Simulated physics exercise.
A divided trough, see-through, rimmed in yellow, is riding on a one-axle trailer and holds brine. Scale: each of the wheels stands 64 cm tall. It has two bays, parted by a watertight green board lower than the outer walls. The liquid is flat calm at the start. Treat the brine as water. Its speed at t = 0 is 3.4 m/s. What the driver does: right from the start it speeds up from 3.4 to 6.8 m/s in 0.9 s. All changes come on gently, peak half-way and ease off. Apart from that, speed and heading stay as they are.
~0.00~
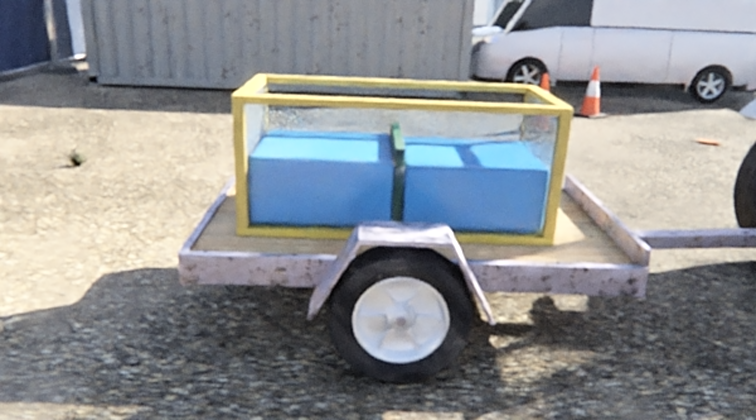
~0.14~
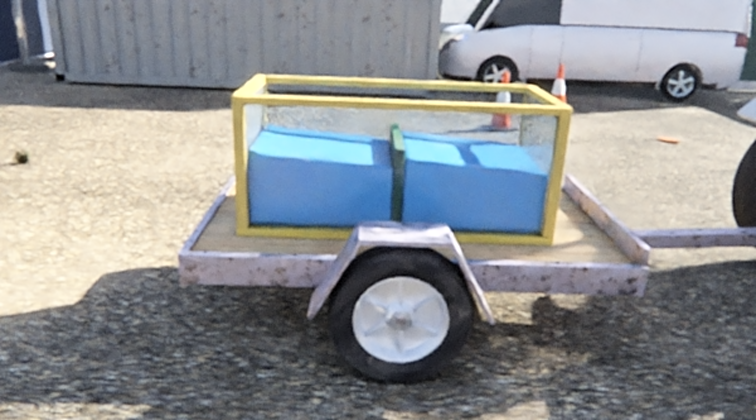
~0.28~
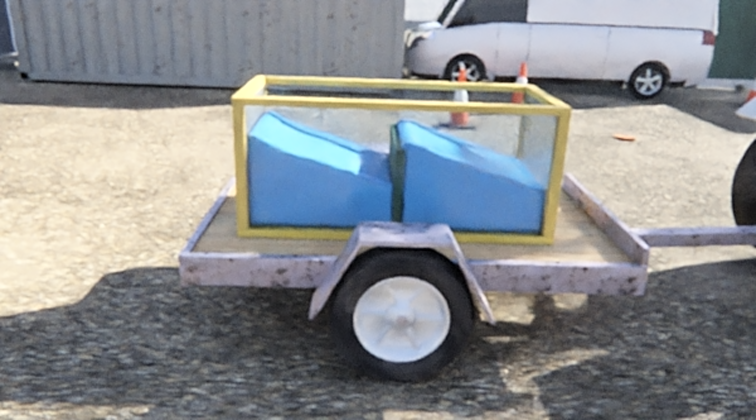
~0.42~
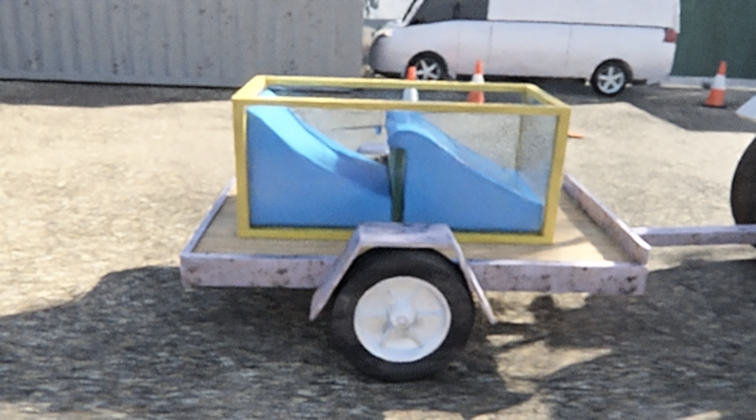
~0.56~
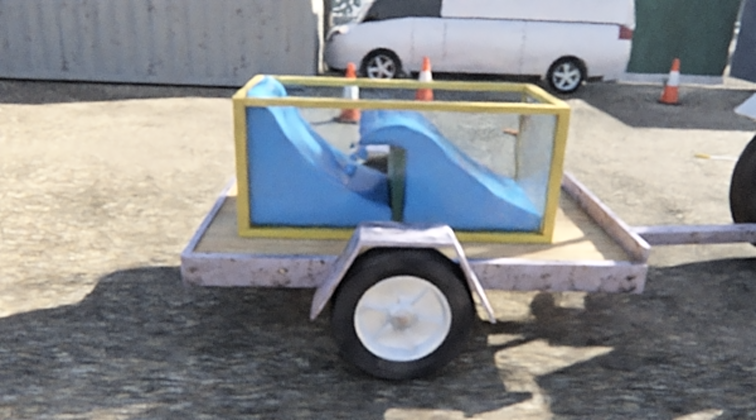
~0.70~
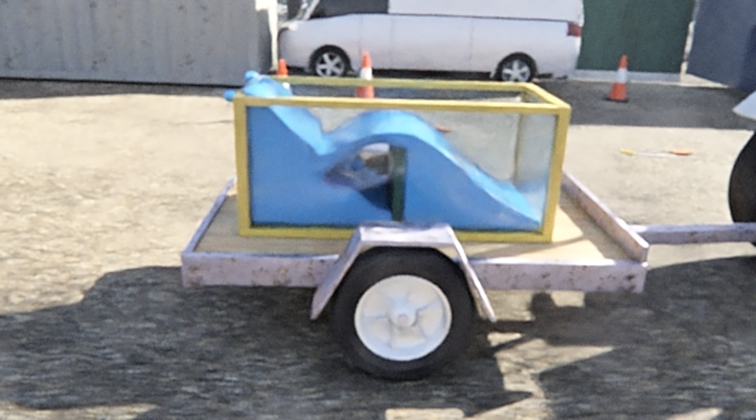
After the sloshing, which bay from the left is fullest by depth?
It is deepest in the first one.
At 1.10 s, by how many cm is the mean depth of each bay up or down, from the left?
From the left: 7 up, 8 down.
By 1.10 s the bays hold 41, 27 cm, left to right; the loss stands at 1 per cent, over the back.
By 1.50 s the bays hold 39, 29 cm, left to right; the loss stands at 1 per cent, over the back.
By 2.00 s the bays hold 39, 29 cm, left to right; the loss stands at 1 per cent, over the back.
By 3.88 s the bays hold 38, 31 cm, left to right; the loss stands at 1 per cent, over the back.
